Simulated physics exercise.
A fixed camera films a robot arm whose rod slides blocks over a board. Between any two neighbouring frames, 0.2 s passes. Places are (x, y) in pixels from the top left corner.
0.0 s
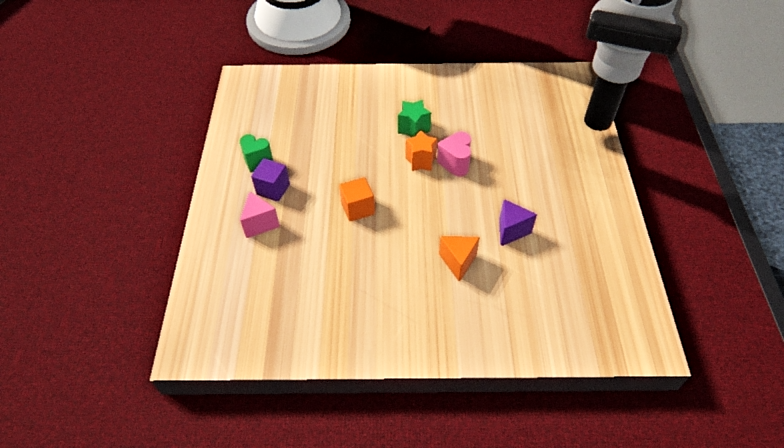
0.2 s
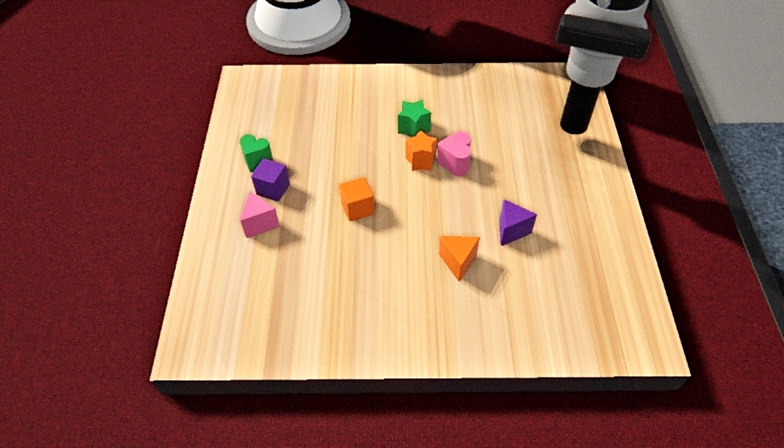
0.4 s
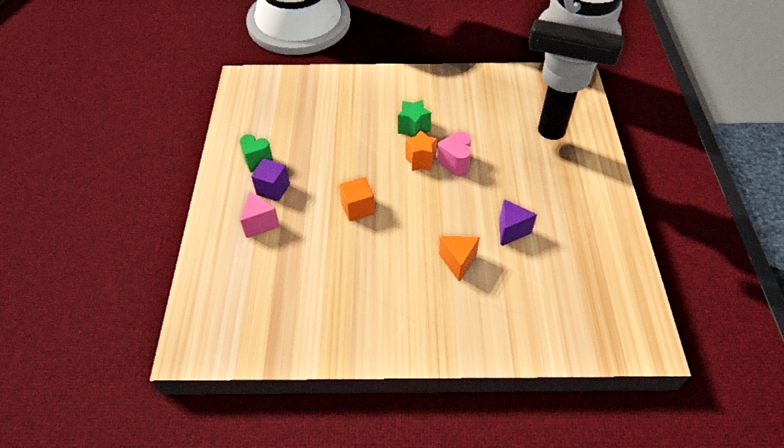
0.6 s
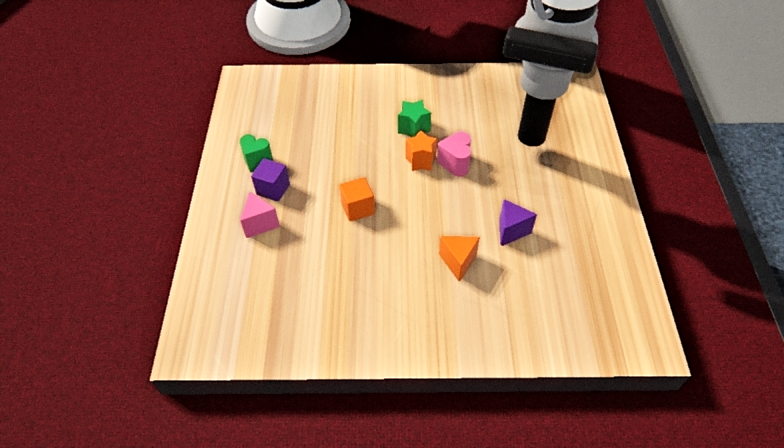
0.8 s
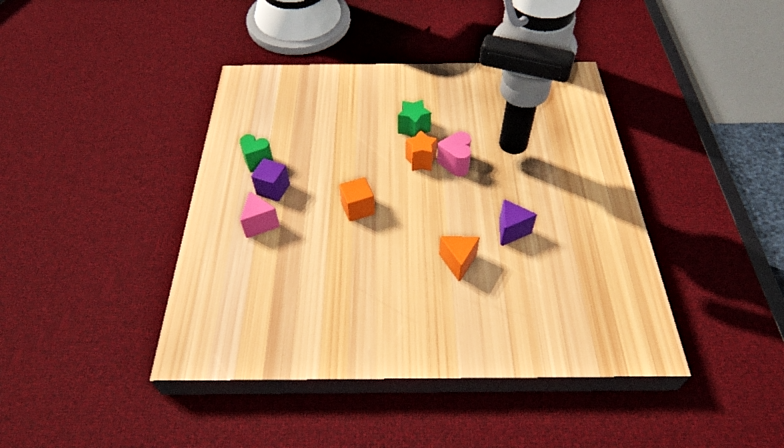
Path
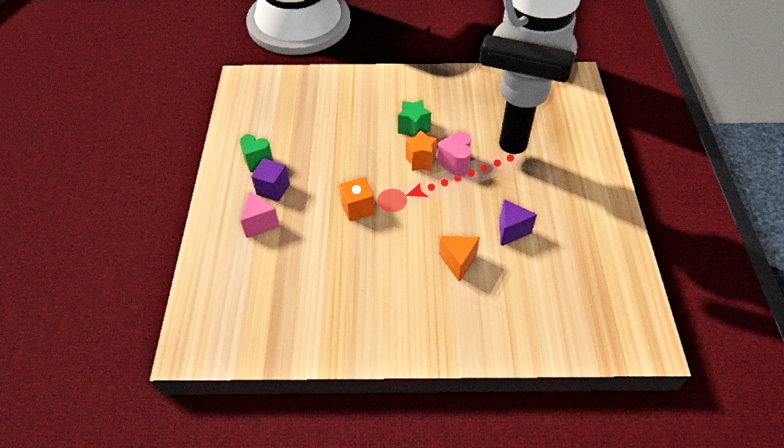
The clip opens on a wooden board scattered with green, purple, pink and orange blocks, with a robot arm's dark rod over the upper right corner. The rod moves left and slightly down in small steps, ending just right of the pink heart, while the blocks all stay still.
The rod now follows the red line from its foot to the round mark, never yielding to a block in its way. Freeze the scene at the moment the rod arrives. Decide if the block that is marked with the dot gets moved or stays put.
Left where it is.
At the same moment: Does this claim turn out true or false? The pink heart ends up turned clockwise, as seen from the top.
The claim holds.
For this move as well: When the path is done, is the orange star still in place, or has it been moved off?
It is carried off its spot.
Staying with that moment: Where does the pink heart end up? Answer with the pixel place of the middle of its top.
Its top middle is near (435, 148).
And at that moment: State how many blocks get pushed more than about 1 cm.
There will be two blocks displaced.
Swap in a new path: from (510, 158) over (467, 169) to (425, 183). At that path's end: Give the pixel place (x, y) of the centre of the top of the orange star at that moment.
The spot you're after is about (386, 136) in the image.
Drawn move, straight from (510, 158) to (392, 200); the dot is on the orange square block.
What follows on the original path. One third of the way, rod (474, 159); pink heart (450, 145), turned 25° clockwise.
Two thirds of the way, rod (434, 174); orange star (408, 138); pink heart (435, 148), turned 85° clockwise.
At the end, rod (392, 187); orange square block still; orange star (408, 138); pink heart (435, 148), turned 85° clockwise.
